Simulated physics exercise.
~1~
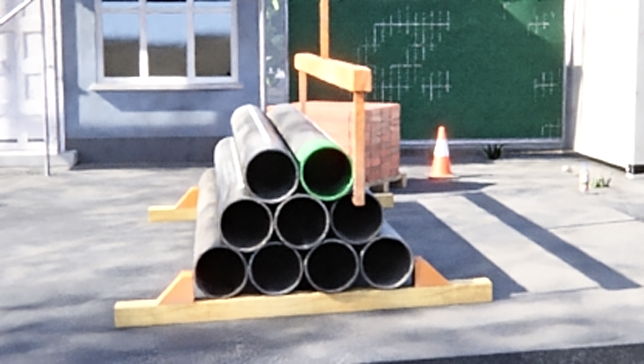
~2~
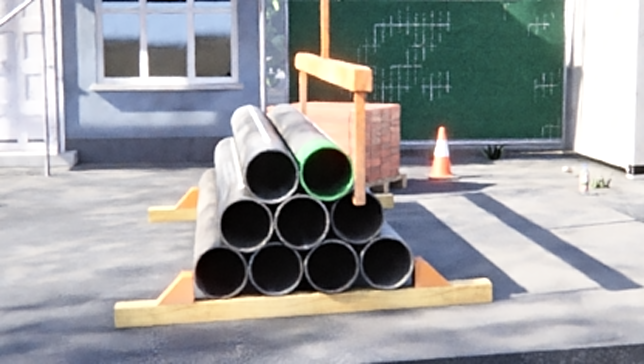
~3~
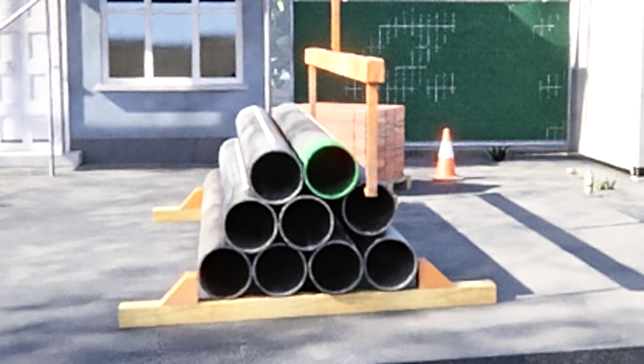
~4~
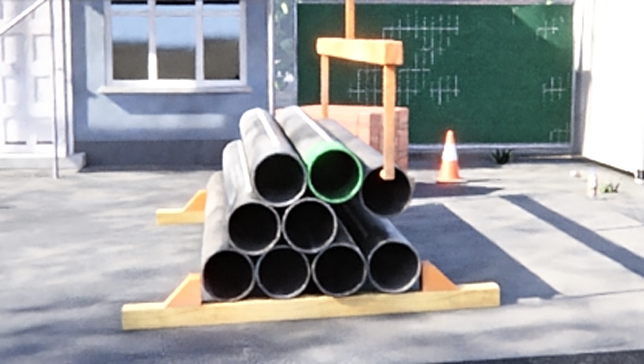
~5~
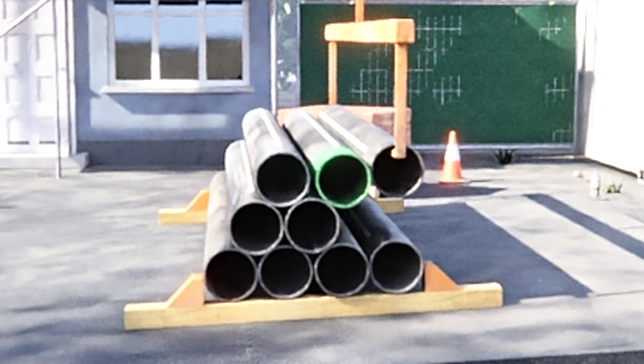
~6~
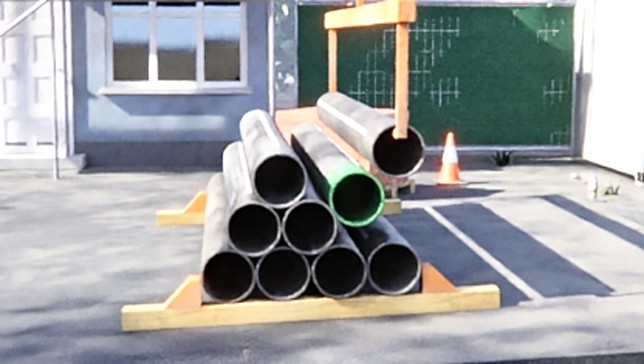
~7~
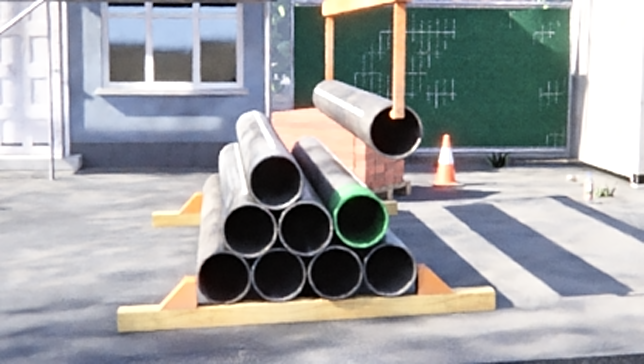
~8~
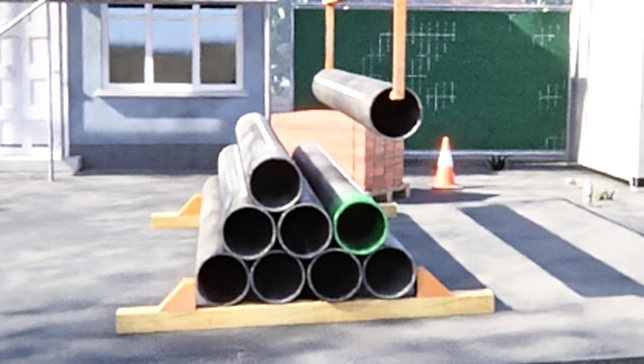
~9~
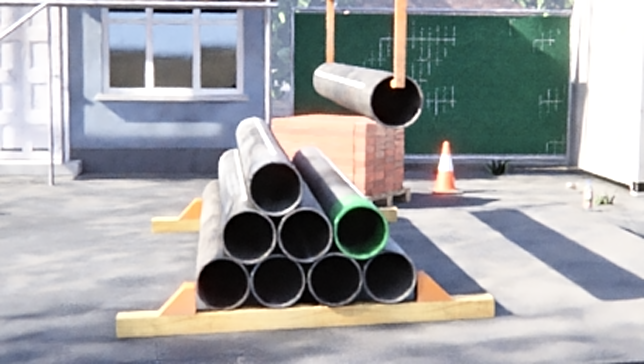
At the start, nine hollow dark pipes, one with a green rim, sit in a pyramid-like stack on timber bearers between orange chocks, with an orange lifting frame reaching in at the right. The frame begins to rise, drawing the pipe at the right end of the middle row outward and up. The green-rimmed pipe, resting on top beside it, shifts slightly to the right. As the lifted pipe clears the stack, the green one drops down into the gap it leaves. Finally, the green pipe rests in the middle row, while the lifted pipe hangs above and the others remain stacked.
